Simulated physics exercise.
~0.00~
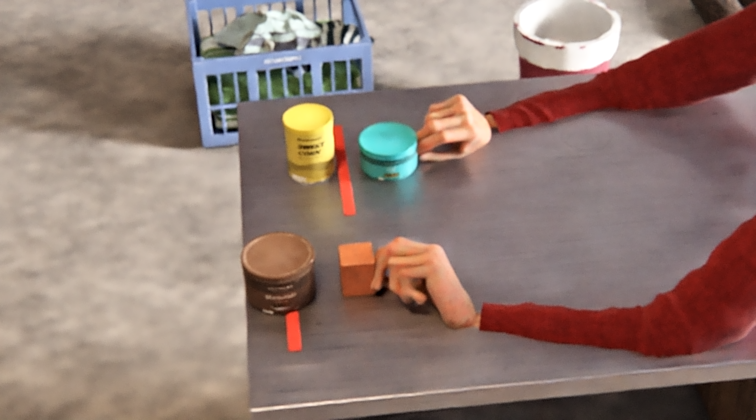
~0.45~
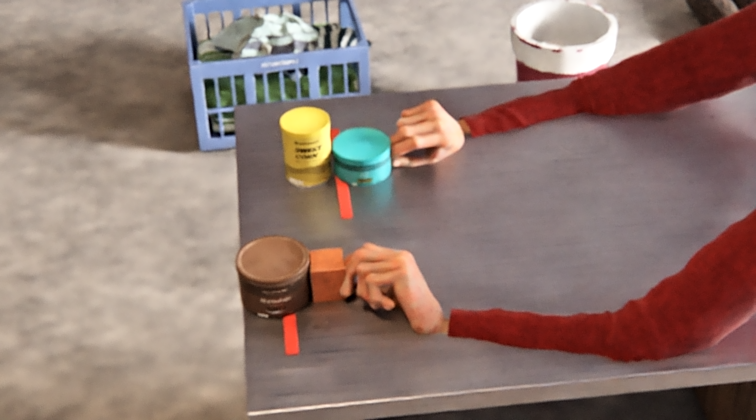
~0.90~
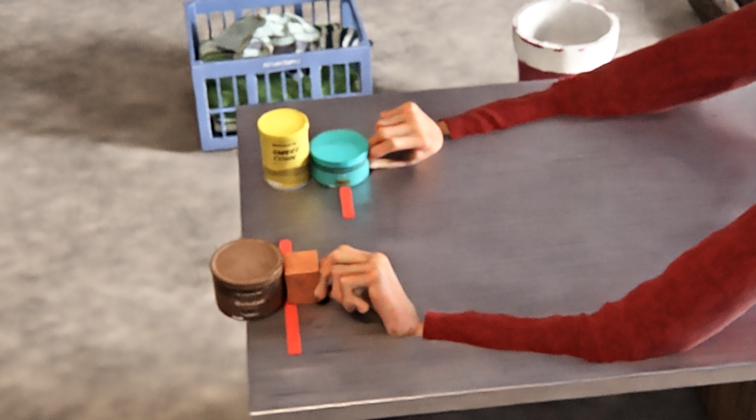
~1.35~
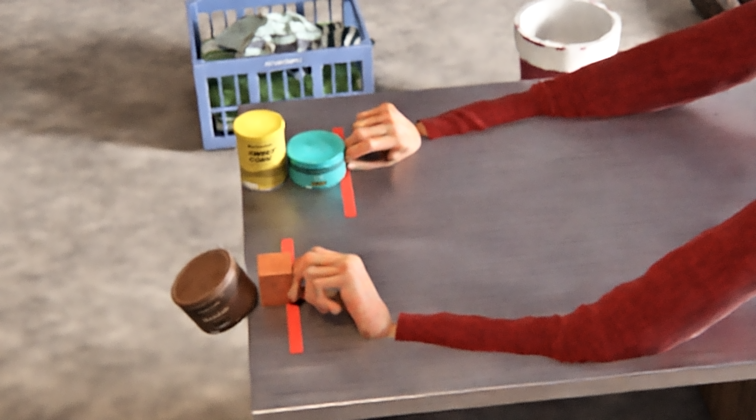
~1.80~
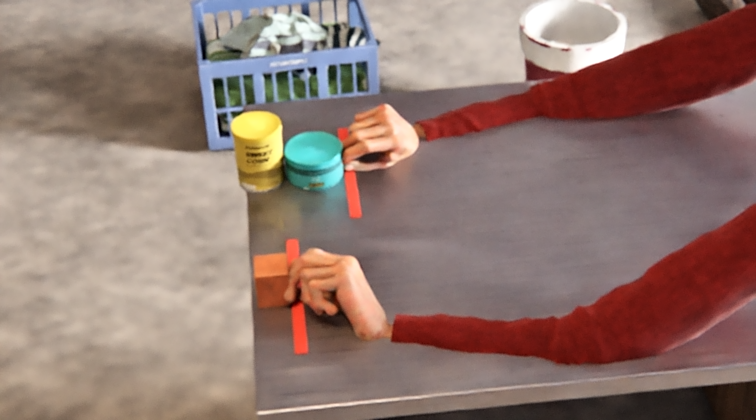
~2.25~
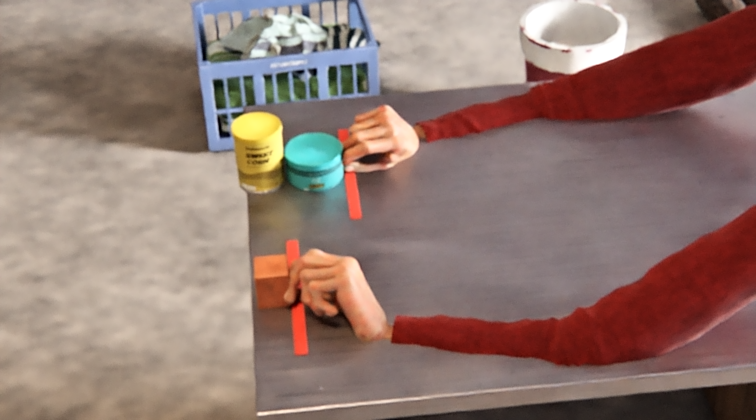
Two hands in red sleeves reach in from the right over a dark grey table, seen from above, with a blue crate and a white-rimmed bucket on the floor behind. The far hand rests against a turquoise tub beside a yellow tin, and the near one against an orange block beside a brown tub, with red tape by each. Both hands push left, and the block and turquoise tub shove the brown tub and tin toward the left edge. The brown tub tips over the edge and drops out of sight. The hands stop at the tape, leaving the yellow tin upright near the edge.
